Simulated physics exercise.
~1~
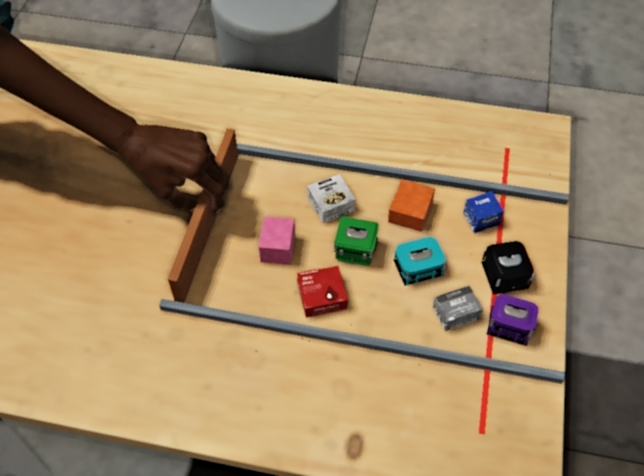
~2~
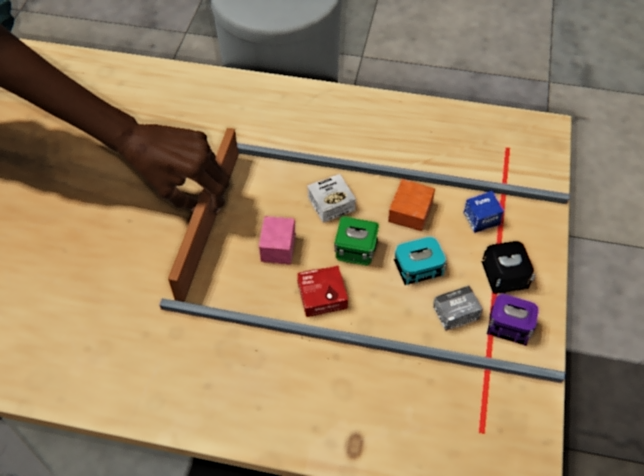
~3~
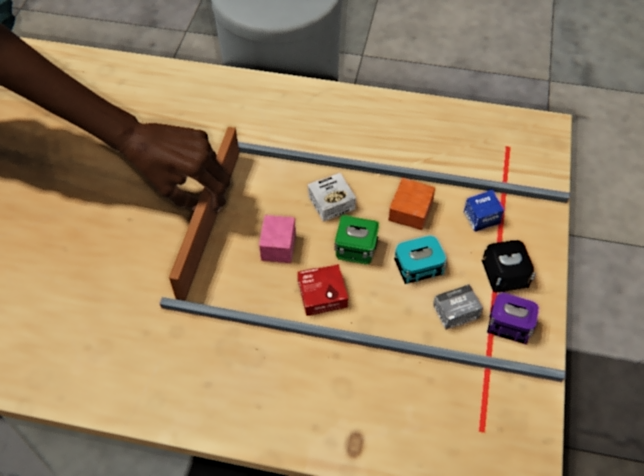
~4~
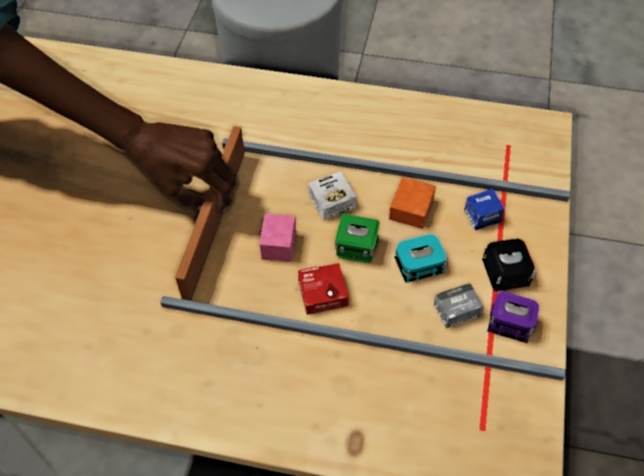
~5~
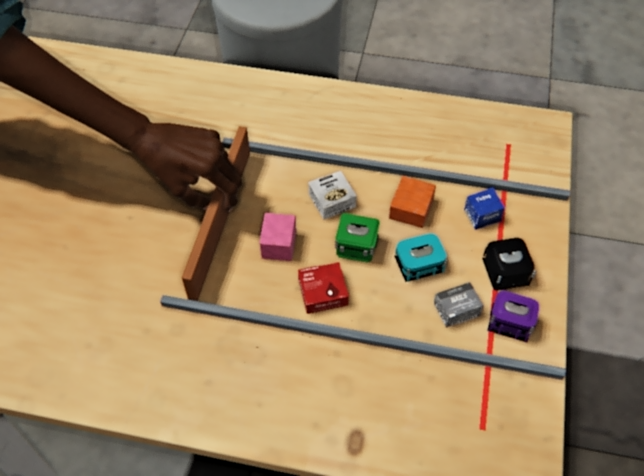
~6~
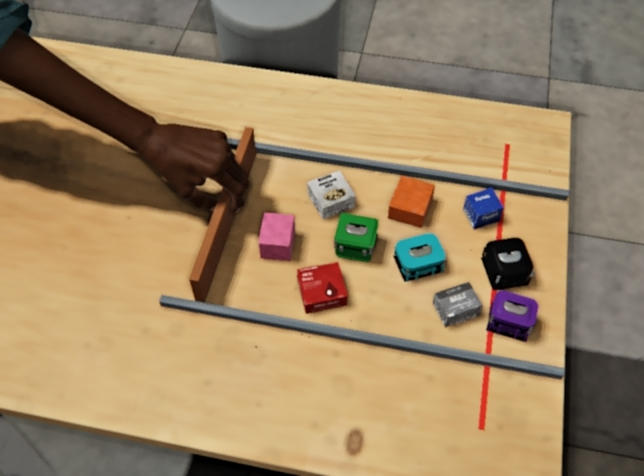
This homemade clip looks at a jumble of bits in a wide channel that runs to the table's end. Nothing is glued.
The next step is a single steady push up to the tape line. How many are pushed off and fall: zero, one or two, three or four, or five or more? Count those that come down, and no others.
Going by the pictures, three or four pieces get pushed right off.
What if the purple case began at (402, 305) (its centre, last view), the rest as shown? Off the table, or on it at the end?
From that start, the object then is safe.
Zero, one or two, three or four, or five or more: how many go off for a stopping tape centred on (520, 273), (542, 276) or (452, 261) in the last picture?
So, going place by place, I'd say 5 or more; more than four; one to two.
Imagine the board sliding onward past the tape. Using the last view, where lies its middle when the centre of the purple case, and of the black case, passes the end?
Near (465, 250) and (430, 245).
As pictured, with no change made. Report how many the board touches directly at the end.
Result: 3 in all.
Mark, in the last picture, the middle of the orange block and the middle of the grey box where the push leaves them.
(549, 212), and the other (558, 328).
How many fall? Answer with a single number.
Exactly 4.
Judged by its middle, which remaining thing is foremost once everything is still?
The grey box.
Soon after, none off yet; purple case at rest near (512, 315); black case at rest near (507, 264); blue box at rest near (483, 208).
Then, none off yet; purple case at rest near (512, 315); black case moving near (518, 265); blue box at rest near (485, 209).
Further on, none off yet; purple case moved about its own width near (557, 329); black case on its side near (591, 306); blue box moved well along near (549, 209).
At rest, the number that fall off is three or four; fallen, turquoise case, blue box, black case and purple case.
